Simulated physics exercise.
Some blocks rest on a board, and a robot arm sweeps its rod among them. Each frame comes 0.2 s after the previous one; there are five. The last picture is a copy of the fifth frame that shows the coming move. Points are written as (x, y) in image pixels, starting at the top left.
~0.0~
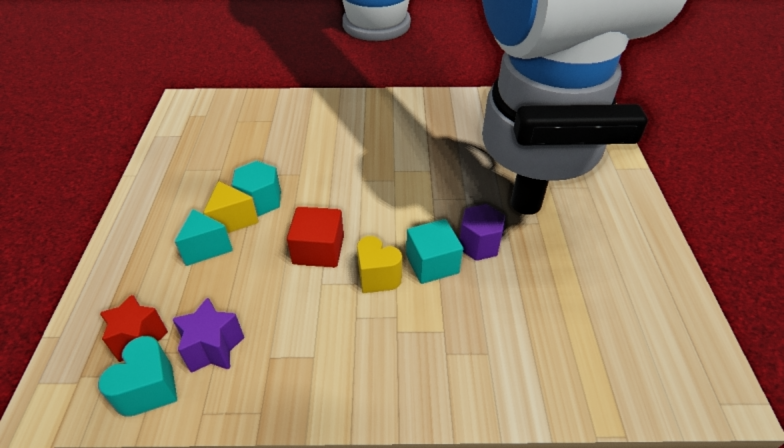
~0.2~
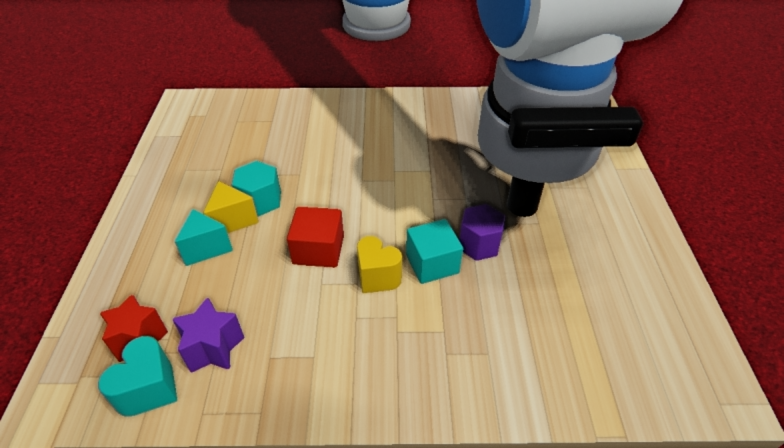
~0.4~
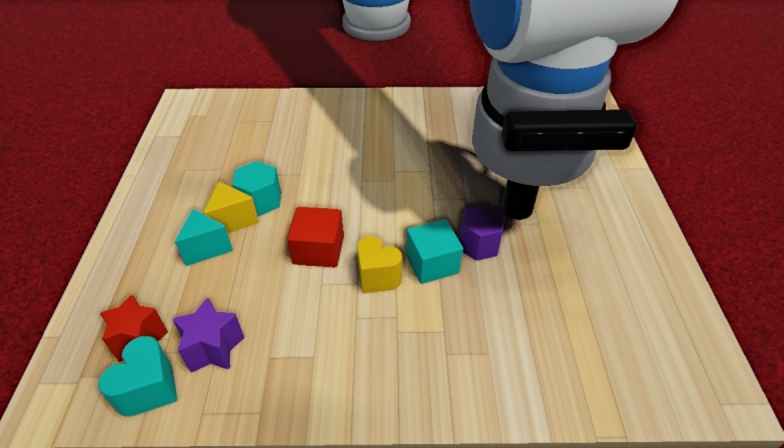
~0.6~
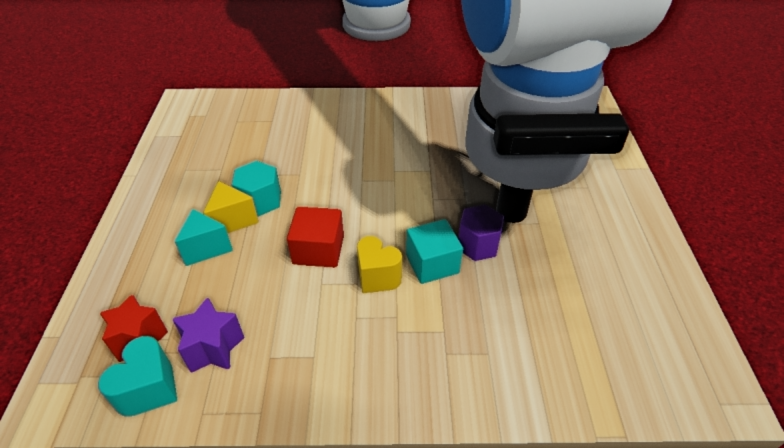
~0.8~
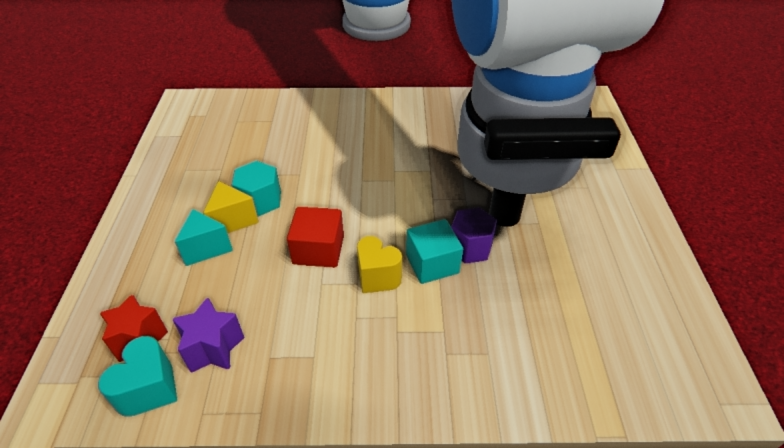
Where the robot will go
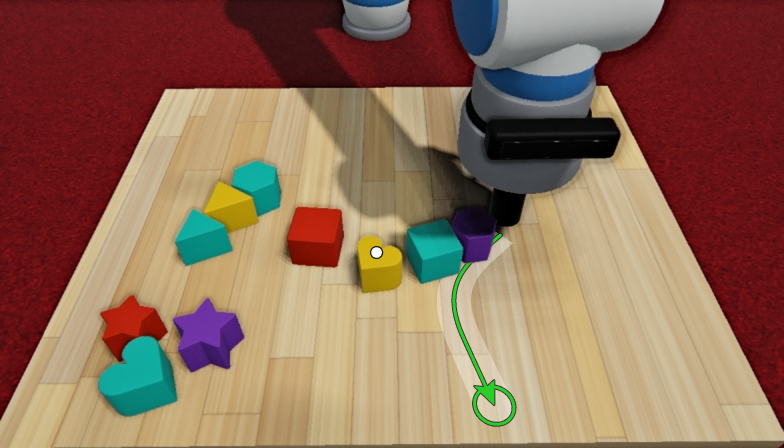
A robot arm moved its black rod slowly to the left over a wooden board of colourful blocks, then nudged the purple hexagon slightly left beside the turquoise square, while the other blocks stayed still.
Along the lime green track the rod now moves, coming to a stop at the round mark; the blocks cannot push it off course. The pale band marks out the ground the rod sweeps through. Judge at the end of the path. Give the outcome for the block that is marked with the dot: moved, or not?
Shifted.
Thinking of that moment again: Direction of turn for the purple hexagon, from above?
If we look at it from overhead, the purple hexagon pivots clockwise.
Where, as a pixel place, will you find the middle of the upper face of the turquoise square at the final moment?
It comes to (371, 263).
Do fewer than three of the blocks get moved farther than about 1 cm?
It seems not.
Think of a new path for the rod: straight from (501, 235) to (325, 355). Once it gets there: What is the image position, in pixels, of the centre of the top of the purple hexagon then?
I'd guess (282, 313).
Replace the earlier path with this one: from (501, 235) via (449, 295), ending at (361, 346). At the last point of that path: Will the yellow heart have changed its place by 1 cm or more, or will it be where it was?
It shifts.
The line goes from (501, 235) by way of (461, 274) and (462, 334) to (494, 405); the dot is on the yellow heart.
What follows on the original path. One third of the way, rod (463, 256); yellow heart (340, 258), turned 40° clockwise; turquoise square (382, 258), turned 10° clockwise; purple hexagon (426, 254), turned 35° clockwise.
Two thirds of the way, rod (465, 317); yellow heart (330, 259), turned 65° clockwise; turquoise square (371, 263), turned 30° clockwise; purple hexagon (417, 274), turned 60° clockwise.
At the end, rod (499, 389); yellow heart (330, 259), turned 65° clockwise; turquoise square (371, 263), turned 30° clockwise; purple hexagon (417, 274), turned 60° clockwise.
